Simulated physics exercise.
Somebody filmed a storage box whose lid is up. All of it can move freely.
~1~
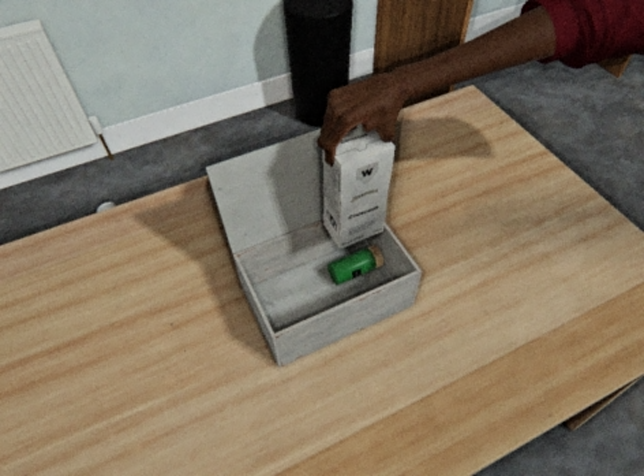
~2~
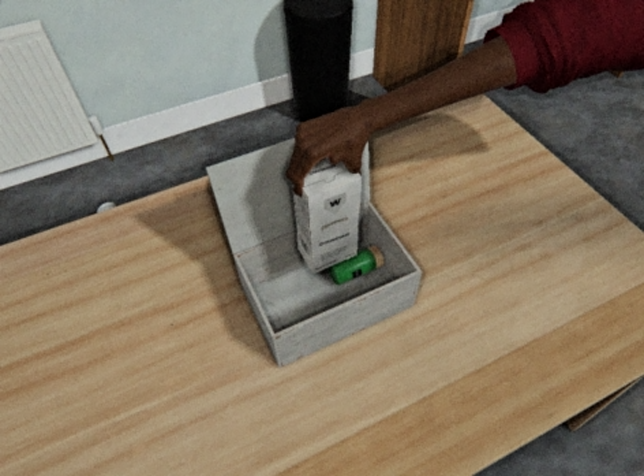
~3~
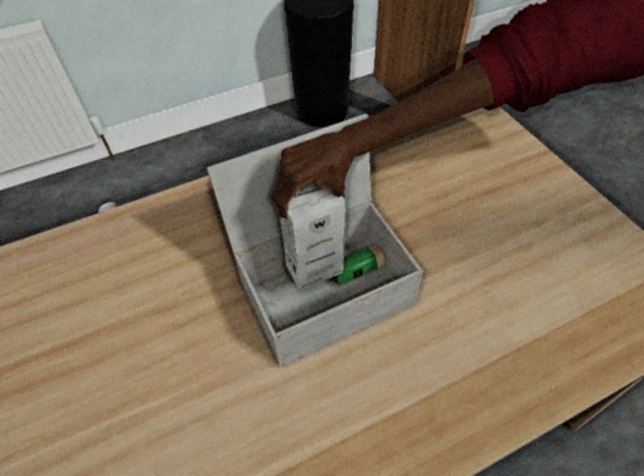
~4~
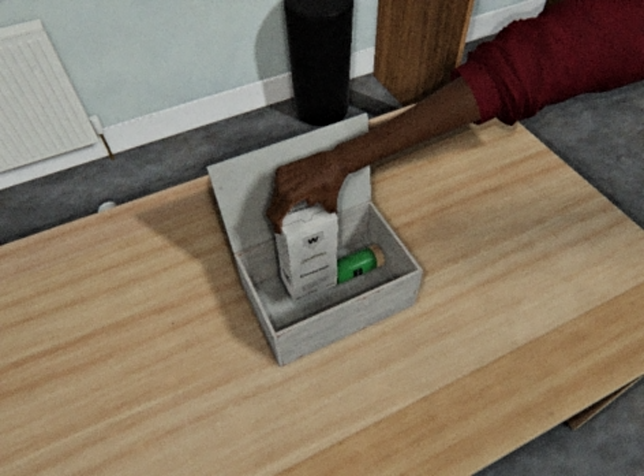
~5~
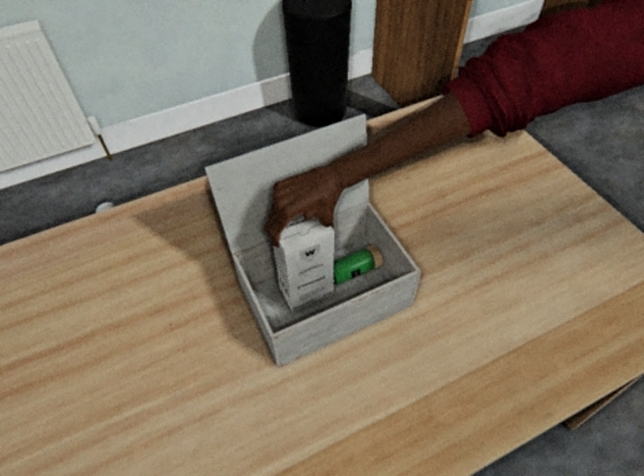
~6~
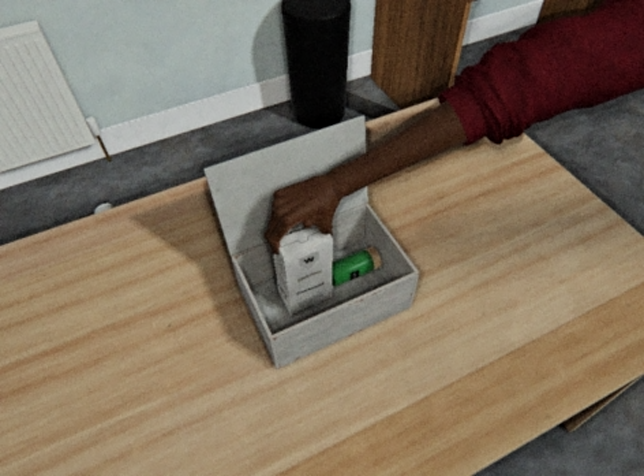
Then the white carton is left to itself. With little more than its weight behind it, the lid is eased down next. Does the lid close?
No.
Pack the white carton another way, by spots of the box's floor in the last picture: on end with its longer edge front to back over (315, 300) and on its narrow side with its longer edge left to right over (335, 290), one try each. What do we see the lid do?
Lid: First try open, second try closed.
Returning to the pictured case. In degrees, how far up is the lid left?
I'd say roughly 20 degrees above the rim.
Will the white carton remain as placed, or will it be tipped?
After all that, it finishes out of line.
Then, 1.30 s on from there, lid 80° above the rim.
Then, 1.90 s on from there, lid 41° above the rim; white carton turned 18° from how it was put near (311, 281).
Then, 2.80 s on from there, lid 24° above the rim; white carton turned 45° from how it was put near (313, 287).
In the end, lid 22° above the rim; toppled in the box, white carton; green shaker unmoved. At the end, from the last picture's camera, white carton near (311, 284).
